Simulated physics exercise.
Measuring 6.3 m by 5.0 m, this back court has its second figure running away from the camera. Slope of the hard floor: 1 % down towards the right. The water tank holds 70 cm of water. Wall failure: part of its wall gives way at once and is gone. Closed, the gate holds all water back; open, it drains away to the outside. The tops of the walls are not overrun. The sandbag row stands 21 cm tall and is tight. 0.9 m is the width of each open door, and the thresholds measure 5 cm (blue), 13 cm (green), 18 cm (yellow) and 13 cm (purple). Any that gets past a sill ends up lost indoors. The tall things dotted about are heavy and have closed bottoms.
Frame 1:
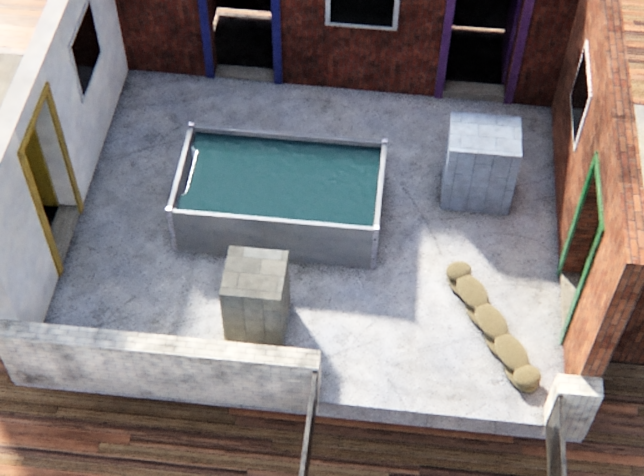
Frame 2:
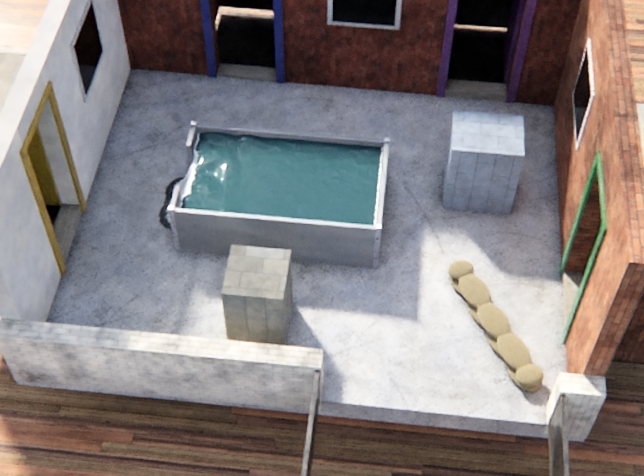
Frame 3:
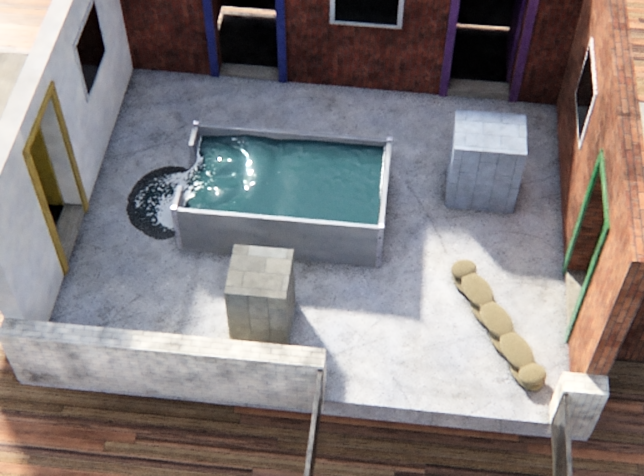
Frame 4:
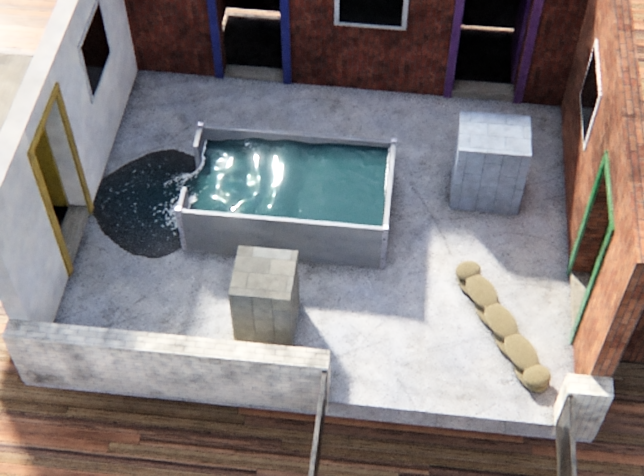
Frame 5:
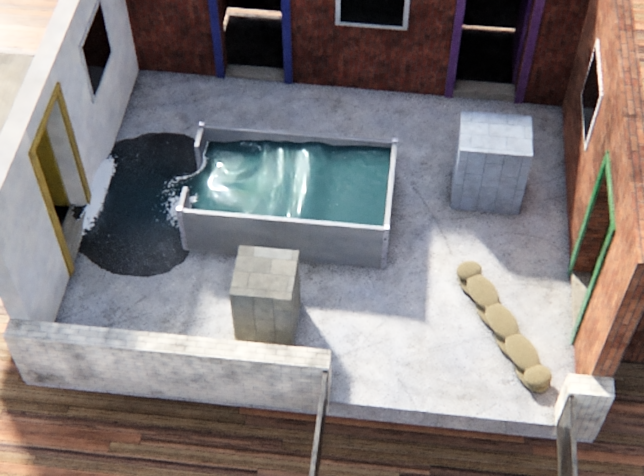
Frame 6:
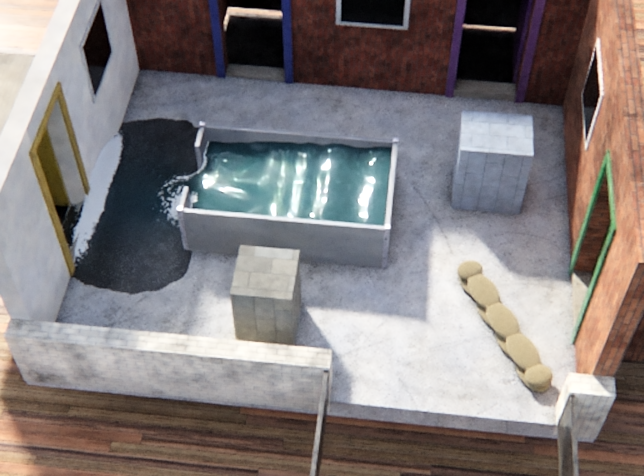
A big tank of water sat still in a walled courtyard until its left end gave way, and water poured out and spread in a dark pool across the floor to the left wall.
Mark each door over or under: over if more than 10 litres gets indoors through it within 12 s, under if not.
Blue door: Over, green door: Under, yellow door: Over, purple door: Under.
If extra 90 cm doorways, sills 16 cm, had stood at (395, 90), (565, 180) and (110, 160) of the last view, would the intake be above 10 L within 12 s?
Less, less, more.
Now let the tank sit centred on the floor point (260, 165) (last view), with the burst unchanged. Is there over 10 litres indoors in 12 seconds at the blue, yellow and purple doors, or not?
Checking the limit: Blue is beyond it, yellow is within it and purple is within it.
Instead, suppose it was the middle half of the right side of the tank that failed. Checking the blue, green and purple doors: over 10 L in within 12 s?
So blue tops it, green tops it, purple tops it.
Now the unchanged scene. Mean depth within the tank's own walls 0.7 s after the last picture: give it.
Depth, averaged: Around 52 centimetres.
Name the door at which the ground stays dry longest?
That would be the green door, last of all.
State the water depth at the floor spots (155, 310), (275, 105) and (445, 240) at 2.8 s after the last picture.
First spot near 6 cm, second near 6 cm, third near 0 cm.
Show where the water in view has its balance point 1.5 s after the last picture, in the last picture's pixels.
About (231, 211).
Then, 0.7 s after the last picture water covers 20 % of the floor and is deepest (38 cm) near (112, 194); blue door not reached, green door not reached, yellow door 27 cm at the sill, 16 L in, purple door not reached.
Then, 1.5 s after the last picture water covers 25 % of the floor and is deepest (36 cm) near (112, 194); blue door 6 cm at the sill, 0 L in, green door not reached, yellow door 27 cm at the sill, 47 L in, purple door not reached.
Then, 2.8 s after the last picture water covers 55 % of the floor and is deepest (24 cm) near (139, 75); blue door 9 cm at the sill, 10 L in, green door not reached, yellow door 17 cm at the sill, 71 L in, purple door not reached.
Then, 6.3 s after the last picture water covers 90 % of the floor and is deepest (15 cm) near (50, 340); blue door 7 cm at the sill, 33 L in, green door 3 cm at the sill, 0 L in, yellow door 10 cm at the sill, 75 L in, purple door 7 cm at the sill, 0 L in.
Then, 11.3 s after the last picture water covers 95 % of the floor and is deepest (12 cm) near (547, 365); blue door 5 cm at the sill, 39 L in, green door 11 cm at the sill, 0 L in, yellow door 6 cm at the sill, 75 L in, purple door 9 cm at the sill, 0 L in.
